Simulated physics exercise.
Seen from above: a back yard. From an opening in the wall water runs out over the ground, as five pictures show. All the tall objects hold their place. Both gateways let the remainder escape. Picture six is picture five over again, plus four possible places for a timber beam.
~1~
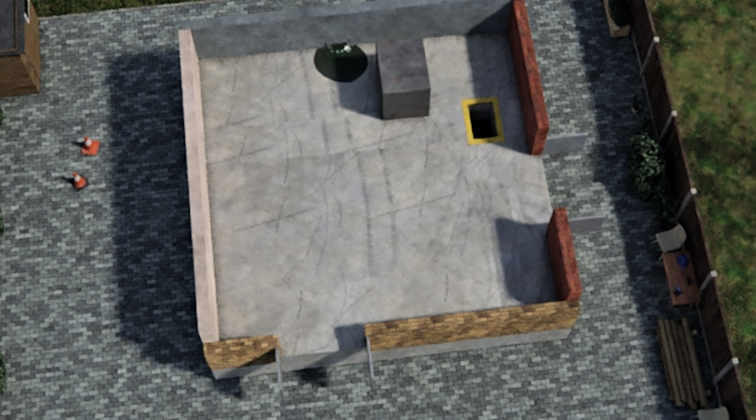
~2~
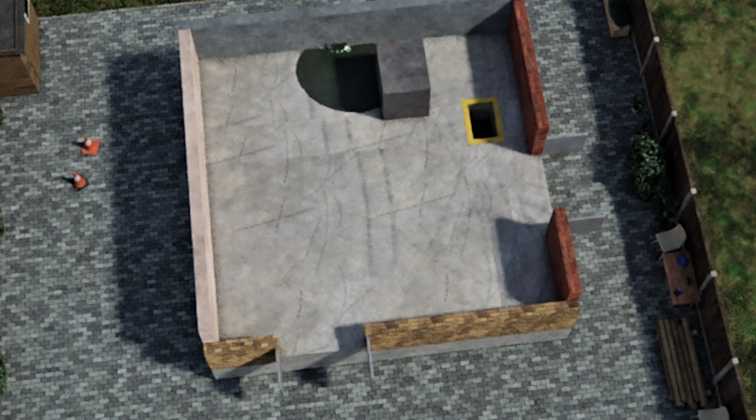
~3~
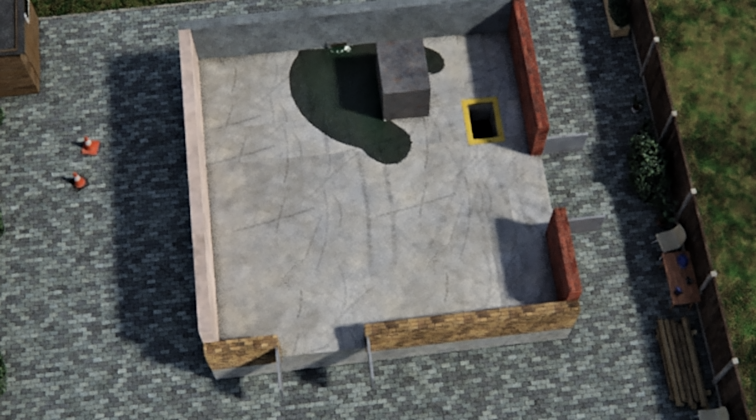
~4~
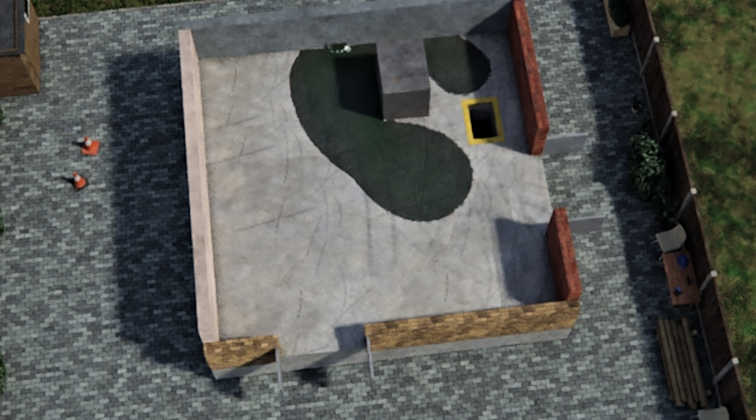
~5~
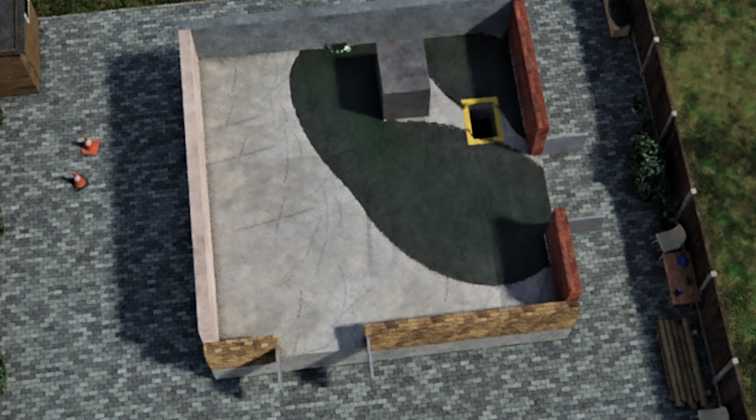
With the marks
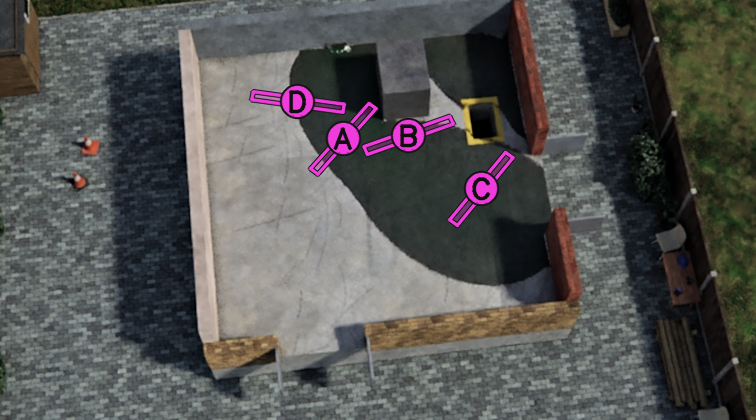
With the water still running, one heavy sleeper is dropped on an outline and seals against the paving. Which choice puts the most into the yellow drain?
It is C.
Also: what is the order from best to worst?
C, B, A, D.
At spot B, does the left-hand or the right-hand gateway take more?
More leaves on the right.
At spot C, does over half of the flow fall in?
No.
On the marked copy, A from (314, 171) to (372, 105); B from (365, 150) to (451, 120); C from (453, 222) to (509, 155); D from (252, 95) to (343, 108).
With A, about 13 % of the stream runs into the yellow drain, about 80 % out by the gates.
With B, about 21 % of the stream runs into the yellow drain, about 75 % out by the gates.
With C, about 35 % of the stream runs into the yellow drain, about 62 % out by the gates.
With D, about 7 % of the stream runs into the yellow drain, about 90 % out by the gates.
